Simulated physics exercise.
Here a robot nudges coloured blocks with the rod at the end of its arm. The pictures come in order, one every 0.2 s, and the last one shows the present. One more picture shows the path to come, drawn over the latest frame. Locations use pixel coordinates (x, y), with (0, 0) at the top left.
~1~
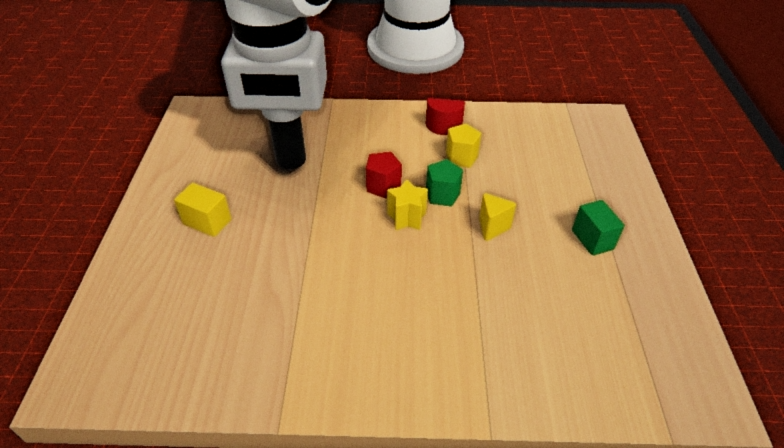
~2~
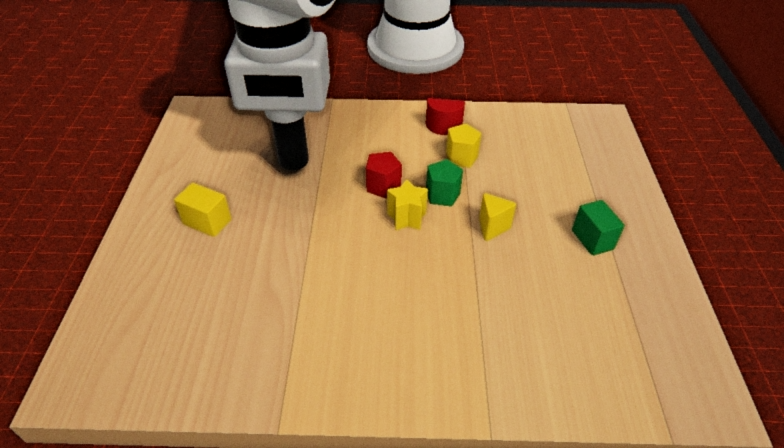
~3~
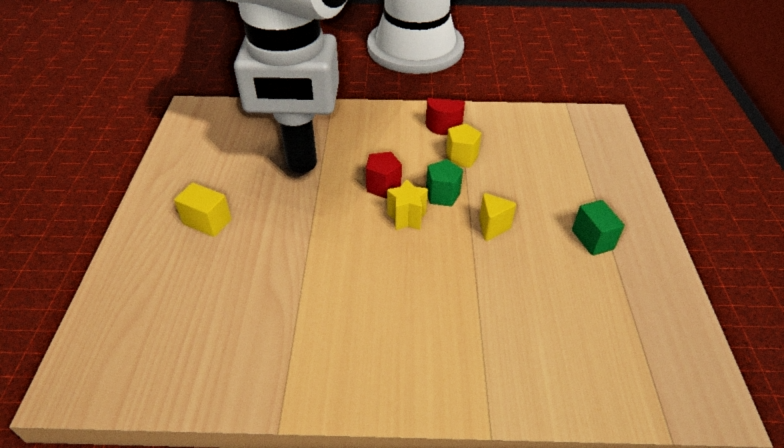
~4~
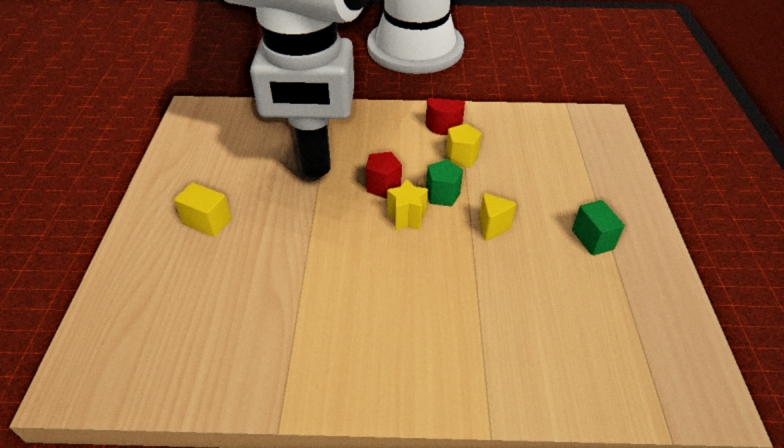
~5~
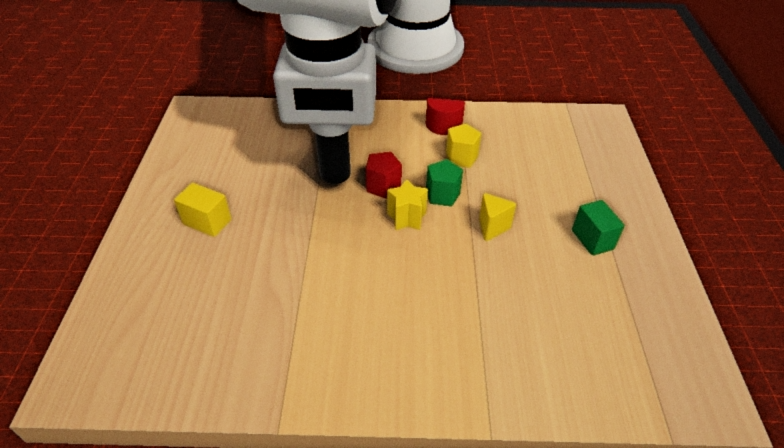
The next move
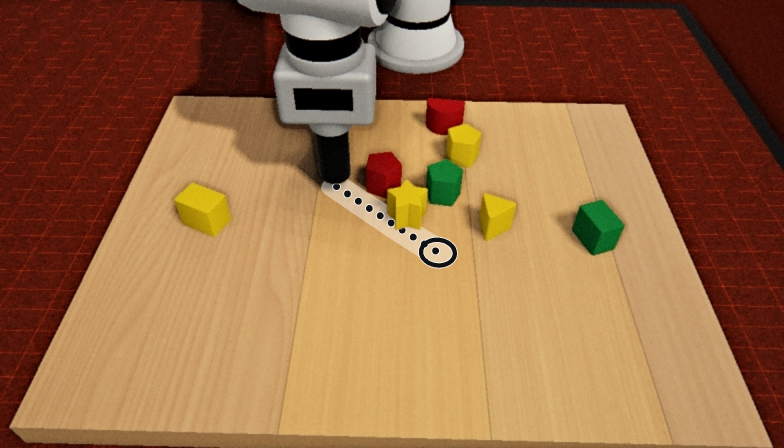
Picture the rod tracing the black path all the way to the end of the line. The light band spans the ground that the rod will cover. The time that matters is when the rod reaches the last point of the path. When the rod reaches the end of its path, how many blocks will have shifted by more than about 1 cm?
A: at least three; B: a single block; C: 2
I'll go with B - a single block.
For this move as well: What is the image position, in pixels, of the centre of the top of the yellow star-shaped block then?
At pixel (449, 205).
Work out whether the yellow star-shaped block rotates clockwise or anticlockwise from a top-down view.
It makes a counterclockwise turn.
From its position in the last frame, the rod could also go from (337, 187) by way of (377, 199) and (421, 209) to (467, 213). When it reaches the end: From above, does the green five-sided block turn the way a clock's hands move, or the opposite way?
That block twists counter-clockwise.
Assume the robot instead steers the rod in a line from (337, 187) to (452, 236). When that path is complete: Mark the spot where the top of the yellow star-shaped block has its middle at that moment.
Its top face will be centred at roughly (482, 226).
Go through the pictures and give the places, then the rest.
Rod's lower end (291, 161); red five-sided block (383, 162); yellow star-shaped block (408, 193), in the first frame.
Rod (294, 162); blocks still, in the second frame.
Rod (302, 165); blocks still, in the third frame.
Rod (316, 169); blocks still, in the fourth frame.
Rod (336, 175); red five-sided block (383, 162); yellow star-shaped block (408, 193), in the fifth frame.
Drawn move, straight from (337, 187) to (438, 252).
What follows on the original path. One third of the way, rod (367, 196); nothing pushed yet.
Two thirds of the way, rod (401, 218); yellow star-shaped block (435, 200), turned 55° anticlockwise.
At the end, rod (439, 241); red five-sided block still; yellow star-shaped block (449, 205), turned 115° anticlockwise.
